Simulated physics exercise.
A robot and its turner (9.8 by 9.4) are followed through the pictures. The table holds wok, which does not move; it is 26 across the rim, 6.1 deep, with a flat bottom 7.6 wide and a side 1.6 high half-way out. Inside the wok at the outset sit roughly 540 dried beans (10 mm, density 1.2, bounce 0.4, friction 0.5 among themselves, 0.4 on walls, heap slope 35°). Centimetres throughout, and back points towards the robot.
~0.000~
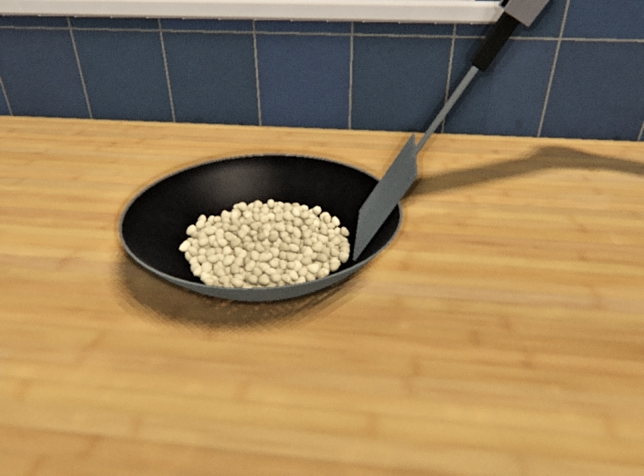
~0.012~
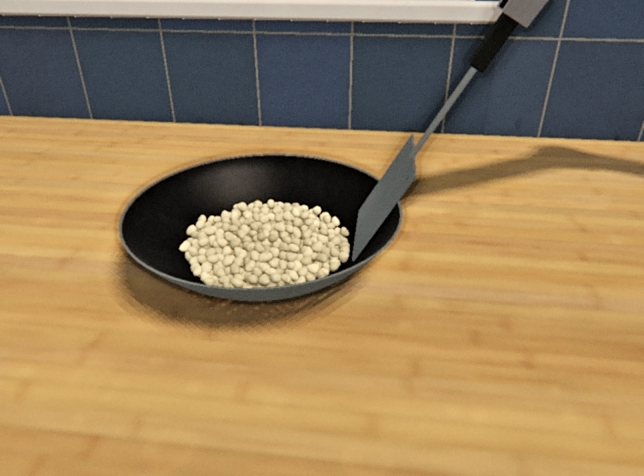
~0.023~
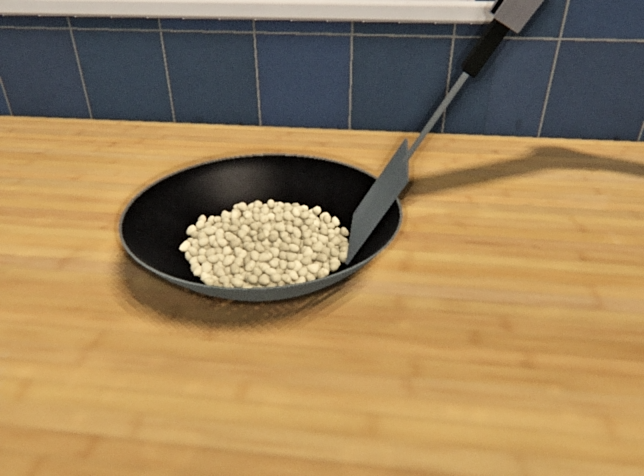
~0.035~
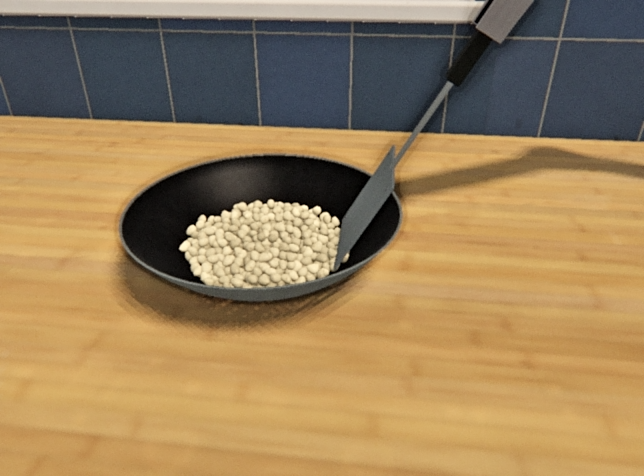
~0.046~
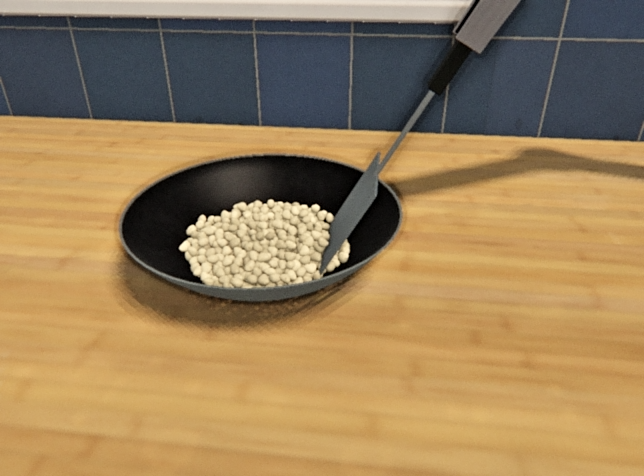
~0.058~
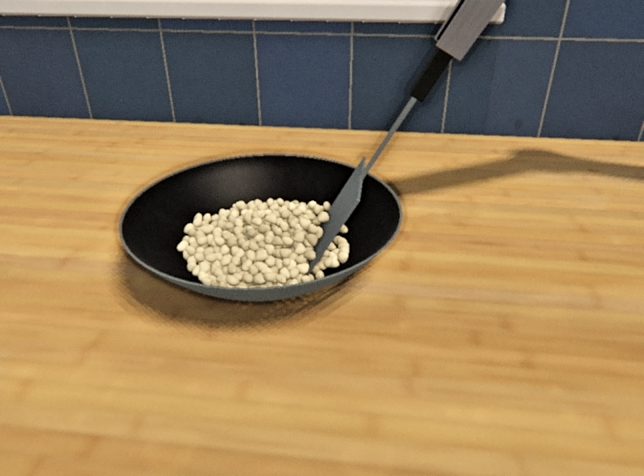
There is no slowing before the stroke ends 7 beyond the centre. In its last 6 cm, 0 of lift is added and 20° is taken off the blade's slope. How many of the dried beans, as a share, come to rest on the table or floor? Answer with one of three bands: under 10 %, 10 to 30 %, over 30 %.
Over 30 %.
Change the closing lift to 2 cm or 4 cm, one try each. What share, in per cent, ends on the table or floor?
Roughly 45 % and then 30 %.
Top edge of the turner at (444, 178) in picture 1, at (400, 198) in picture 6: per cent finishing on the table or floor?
Some 25 percent ends up on the table or floor.
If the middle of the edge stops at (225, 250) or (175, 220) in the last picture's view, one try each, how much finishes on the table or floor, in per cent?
Respectively some 15 and 60 percent end on the table or floor.
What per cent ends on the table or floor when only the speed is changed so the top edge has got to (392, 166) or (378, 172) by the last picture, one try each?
Estimates: Near 20 %, near 20 %.
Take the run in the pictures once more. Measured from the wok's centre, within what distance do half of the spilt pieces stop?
Estimate: Near 24 cm.
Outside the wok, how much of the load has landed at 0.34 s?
Around 15 percent.
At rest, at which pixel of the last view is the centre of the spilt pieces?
Around (54, 242).
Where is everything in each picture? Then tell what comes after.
The first frame shows turner top edge at (415, 152), sloping 61°; upper third of the load around (265, 237), from x 185 to 345, top at y 205; 540 in the wok.
The second frame shows turner top edge at (414, 153), sloping 61°; upper third of the load around (265, 237), from x 185 to 345, top at y 205.
The third frame shows turner top edge at (407, 157), sloping 61°; upper third of the load around (265, 237), from x 185 to 345, top at y 205.
The fourth frame shows turner top edge at (394, 164), sloping 61°; upper third of the load around (265, 237), from x 185 to 345, top at y 205.
The fifth frame shows turner top edge at (378, 172), sloping 61°; upper third of the load around (264, 237), from x 185 to 345, top at y 205.
The sixth frame shows turner top edge at (362, 177), sloping 61°; upper third of the load around (262, 231), from x 185 to 345, top at y 205; 540 in the wok.
After 0.09 s, sloping 61°, highest piece 10 above the table; 540 in the wok.
After 0.12 s, sloping 55°, highest piece 14 above the table; 537 in the wok, 3 on the blade or in flight.
After 0.34 s, sloping 41°, highest piece 16 above the table; 335 in the wok, 74 on the table or floor, 131 on the blade or in flight.
After 1.39 s, sloping 41°, highest piece 7 above the table; 334 in the wok, 206 on the table or floor.
At rest, 334 in the wok, 206 on the table or floor. That is 38 % on the table or floor.
